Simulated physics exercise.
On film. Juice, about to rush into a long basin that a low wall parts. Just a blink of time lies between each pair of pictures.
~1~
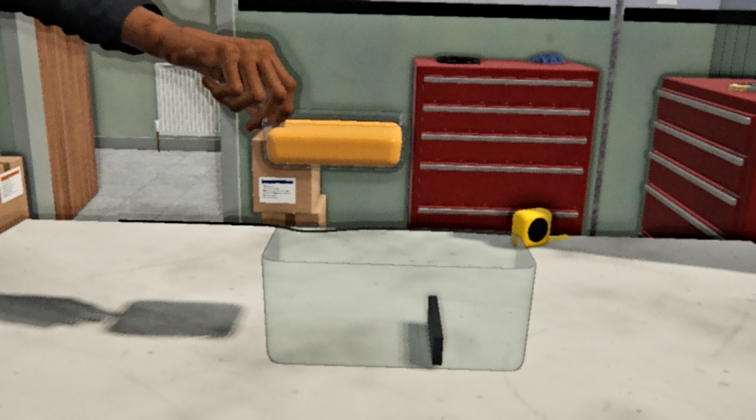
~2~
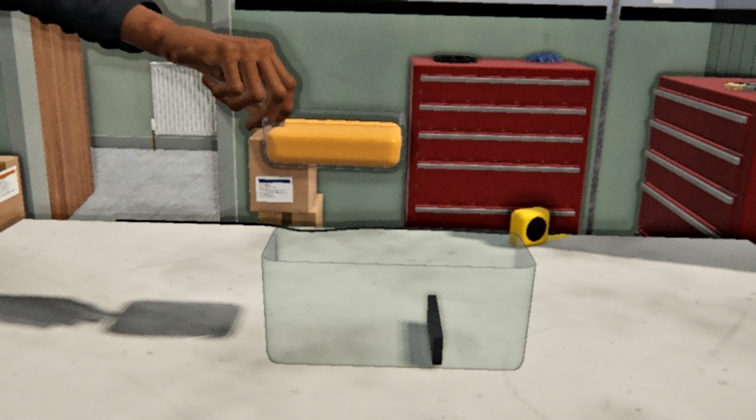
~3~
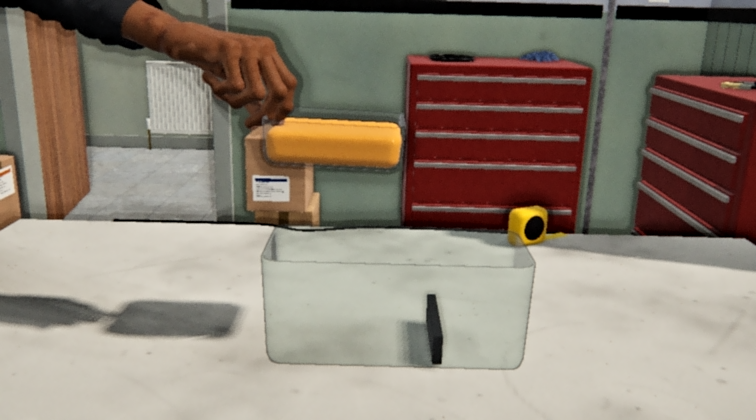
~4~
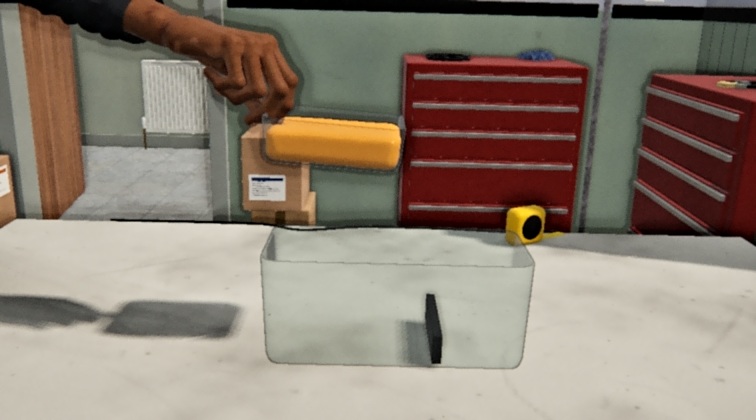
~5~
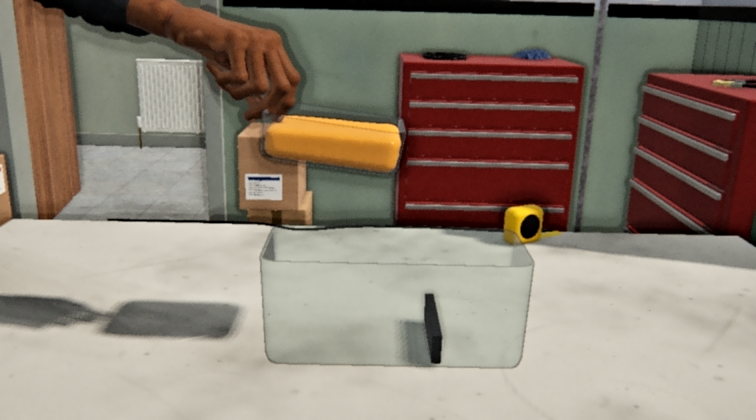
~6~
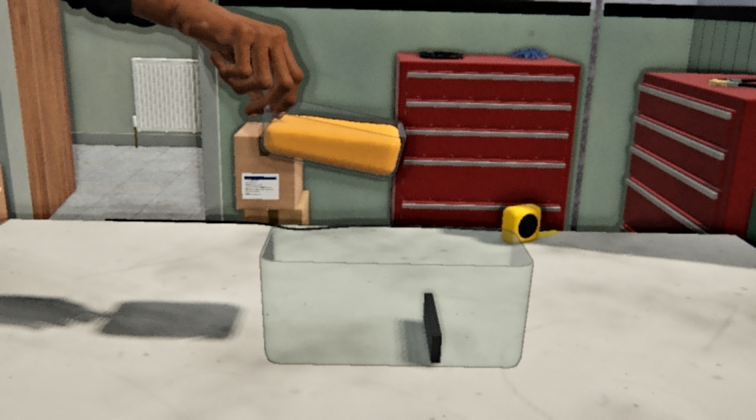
A hand held a yellow-orange container above a clear basin with a low dark divider, keeping it level at first, then slowly tilted it so its right end dipped slightly.
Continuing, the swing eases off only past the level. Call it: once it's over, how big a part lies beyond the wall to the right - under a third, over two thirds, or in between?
In between.
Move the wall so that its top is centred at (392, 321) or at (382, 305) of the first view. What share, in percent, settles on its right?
The first gives 65 %, the second 75 %.
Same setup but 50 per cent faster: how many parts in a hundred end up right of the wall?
Roughly 50 %.
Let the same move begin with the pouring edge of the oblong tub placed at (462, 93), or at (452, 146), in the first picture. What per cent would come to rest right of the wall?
In order, some 55 and 65 percent.
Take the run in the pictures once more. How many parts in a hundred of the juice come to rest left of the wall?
35 in a hundred.
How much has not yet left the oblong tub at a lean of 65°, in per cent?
It still holds close to 25 per cent at that lean.
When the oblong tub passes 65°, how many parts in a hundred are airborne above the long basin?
Something like 50 per cent of it.
A moment on, the oblong tub is tipped part way and 25 per cent is still to pour, 2 is left of the wall and 22 right of it.
Next, the oblong tub is tipped on its side and 5 per cent is still to pour, 26 is left of the wall and 57 right of it.
Then the oblong tub is tipped right over and 0 per cent is still to pour, 35 is left of the wall and 56 right of it.
Later the oblong tub is tipped right over and 0 per cent is still to pour, 36 is left of the wall and 56 right of it.
Finally, 36 per cent lies left of the wall, 56 right of it and 8 outside.
